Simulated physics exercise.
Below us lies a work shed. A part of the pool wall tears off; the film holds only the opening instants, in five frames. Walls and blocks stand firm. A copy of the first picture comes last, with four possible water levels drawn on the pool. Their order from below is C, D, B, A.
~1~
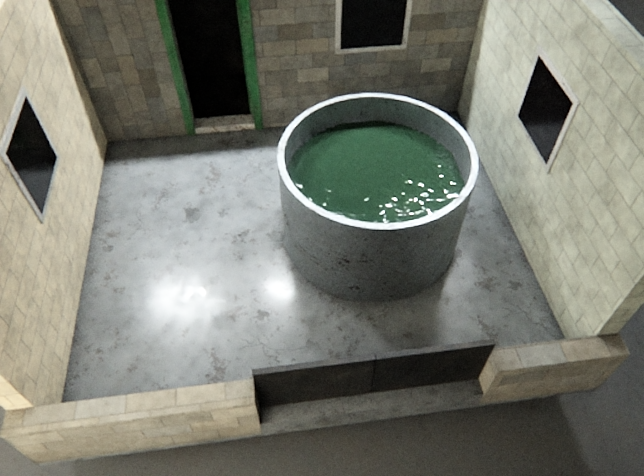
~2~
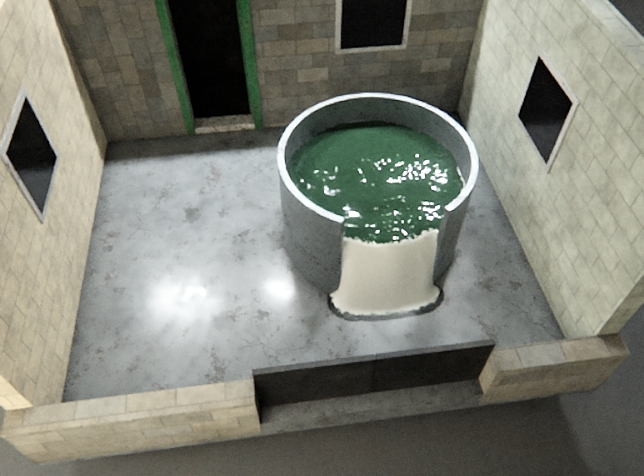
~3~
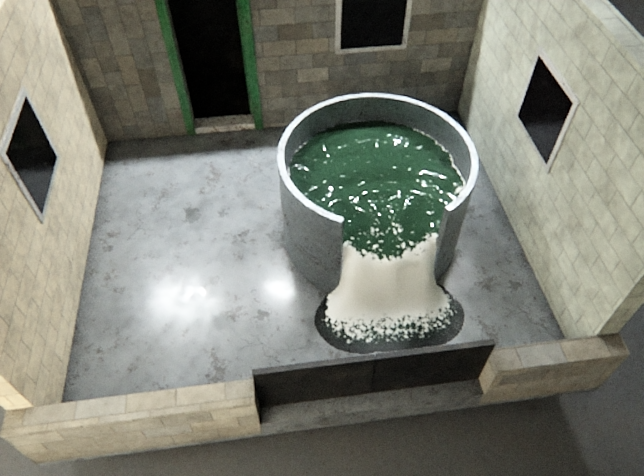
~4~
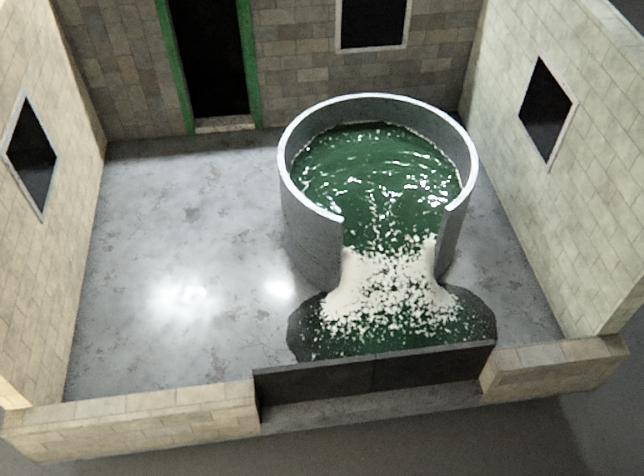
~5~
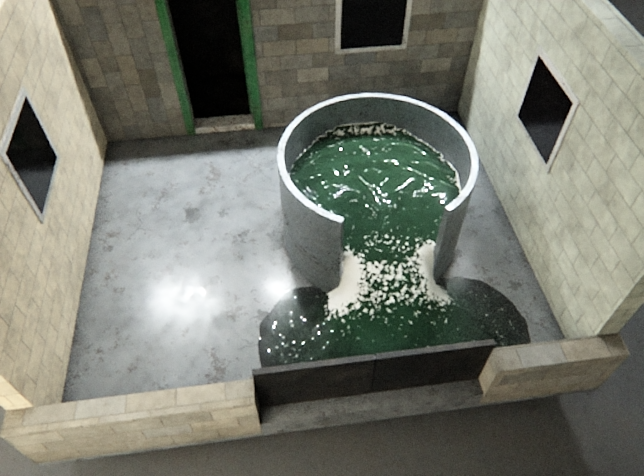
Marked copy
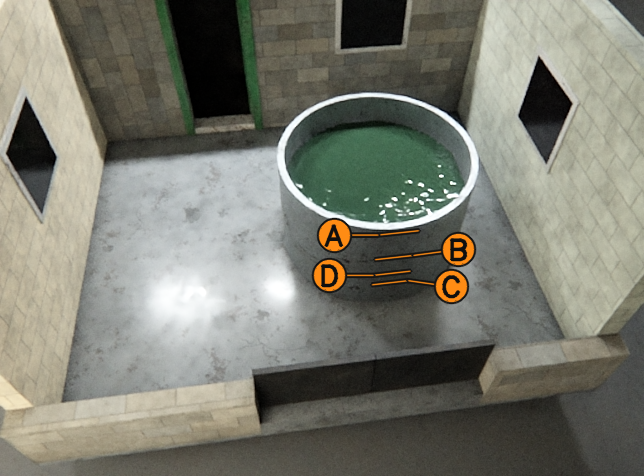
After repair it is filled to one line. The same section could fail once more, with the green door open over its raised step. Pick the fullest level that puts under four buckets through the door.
D.
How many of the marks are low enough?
Two of them.
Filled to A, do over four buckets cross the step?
Yes, it does.
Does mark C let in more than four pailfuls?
No.
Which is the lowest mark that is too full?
Here it is mark B.
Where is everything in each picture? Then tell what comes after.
Water in the pool at rest, its middle at (375, 177); foot of the green doorway at (226, 131); shut gate at (374, 361), in the first frame.
Front seen at (437, 293), 2 % of the ground wet, in the second frame.
Front seen at (450, 300), 5 % of the ground wet, in the third frame.
Front seen at (307, 321), 11 % of the ground wet, in the fourth frame.
Front seen at (291, 319), 15 % of the ground wet, in the fifth frame.
On the marked copy, A at (398, 232); B at (394, 257); C at (390, 282); D at (391, 273); from the bottom up C, D, B, A.
With A, dozens of bucketfuls pour in.
With B, about 9 bucketfuls get in.
With C, nothing gets over.
With D, a splash gets over, under a bucket.
